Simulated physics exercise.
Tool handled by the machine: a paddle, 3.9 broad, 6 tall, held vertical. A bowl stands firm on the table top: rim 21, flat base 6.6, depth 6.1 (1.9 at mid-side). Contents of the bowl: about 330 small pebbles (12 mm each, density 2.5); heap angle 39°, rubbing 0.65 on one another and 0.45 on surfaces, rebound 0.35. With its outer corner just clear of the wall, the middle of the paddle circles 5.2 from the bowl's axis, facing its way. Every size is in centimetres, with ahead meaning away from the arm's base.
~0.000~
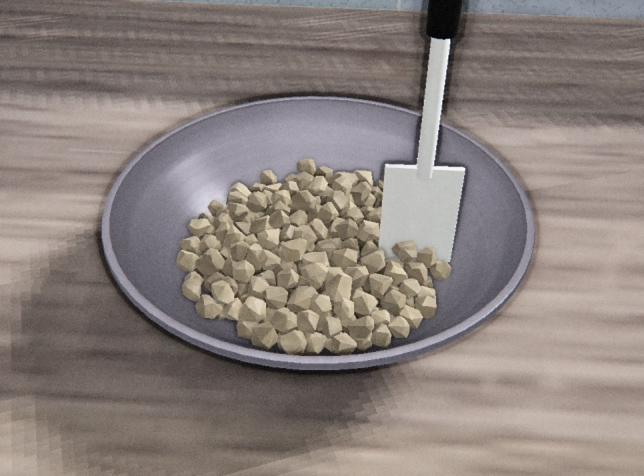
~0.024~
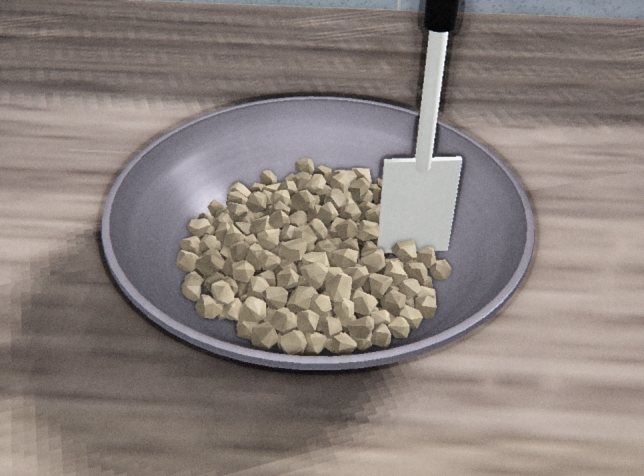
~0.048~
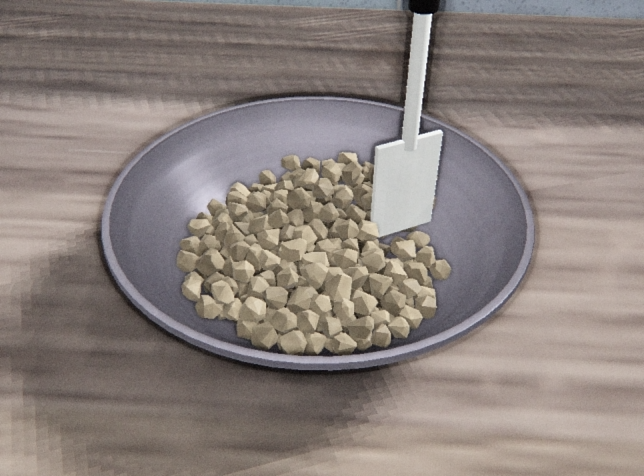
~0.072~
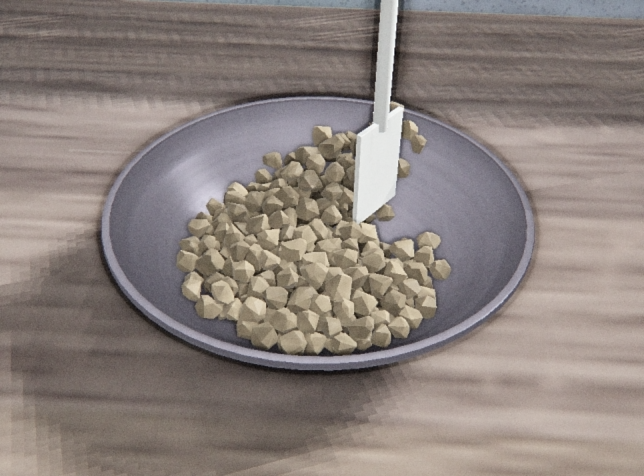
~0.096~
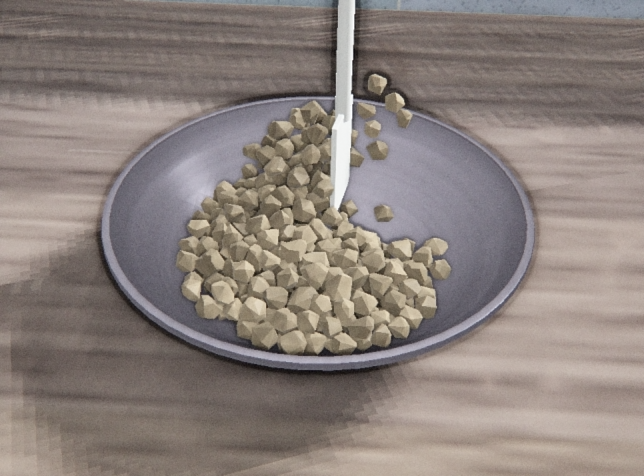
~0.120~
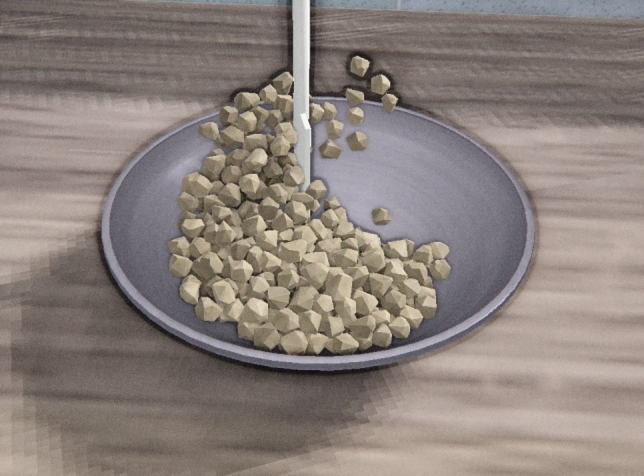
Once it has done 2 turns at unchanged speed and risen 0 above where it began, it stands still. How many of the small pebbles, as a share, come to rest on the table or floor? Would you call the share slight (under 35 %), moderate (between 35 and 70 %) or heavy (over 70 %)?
I would call it moderate.
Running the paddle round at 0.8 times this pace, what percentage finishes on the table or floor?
I'd say about 40 %.
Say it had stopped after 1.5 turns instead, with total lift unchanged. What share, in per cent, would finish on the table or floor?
I'd reckon near 50 per cent.
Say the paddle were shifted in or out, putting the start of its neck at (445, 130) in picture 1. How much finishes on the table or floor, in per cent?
Roughly 45 per cent.
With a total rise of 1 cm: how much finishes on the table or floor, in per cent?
Result: Roughly 40 %.
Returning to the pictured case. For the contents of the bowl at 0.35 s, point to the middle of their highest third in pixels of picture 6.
I'd put it at around (464, 234).
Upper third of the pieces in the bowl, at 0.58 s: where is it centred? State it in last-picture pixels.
Roughly pixel (231, 235).
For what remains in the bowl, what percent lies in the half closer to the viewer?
I'd say around 45 per cent.
After 0.35 s, 342° round, highest piece 10 above the table; 225 in the bowl, 47 on the table or floor, 61 in flight or on the tool.
After 0.58 s, 220° round, highest piece 9 above the table; 171 in the bowl, 149 on the table or floor, 13 in flight or on the tool.
After 0.89 s, 0° round, highest piece 6 above the table; 177 on the table or floor, 156 in the bowl.
After 1.59 s, 0° round, highest piece 6 above the table; 177 on the table or floor, 156 in the bowl.
In the end, 177 on the table or floor, 156 in the bowl. That is 53 % on the table or floor.
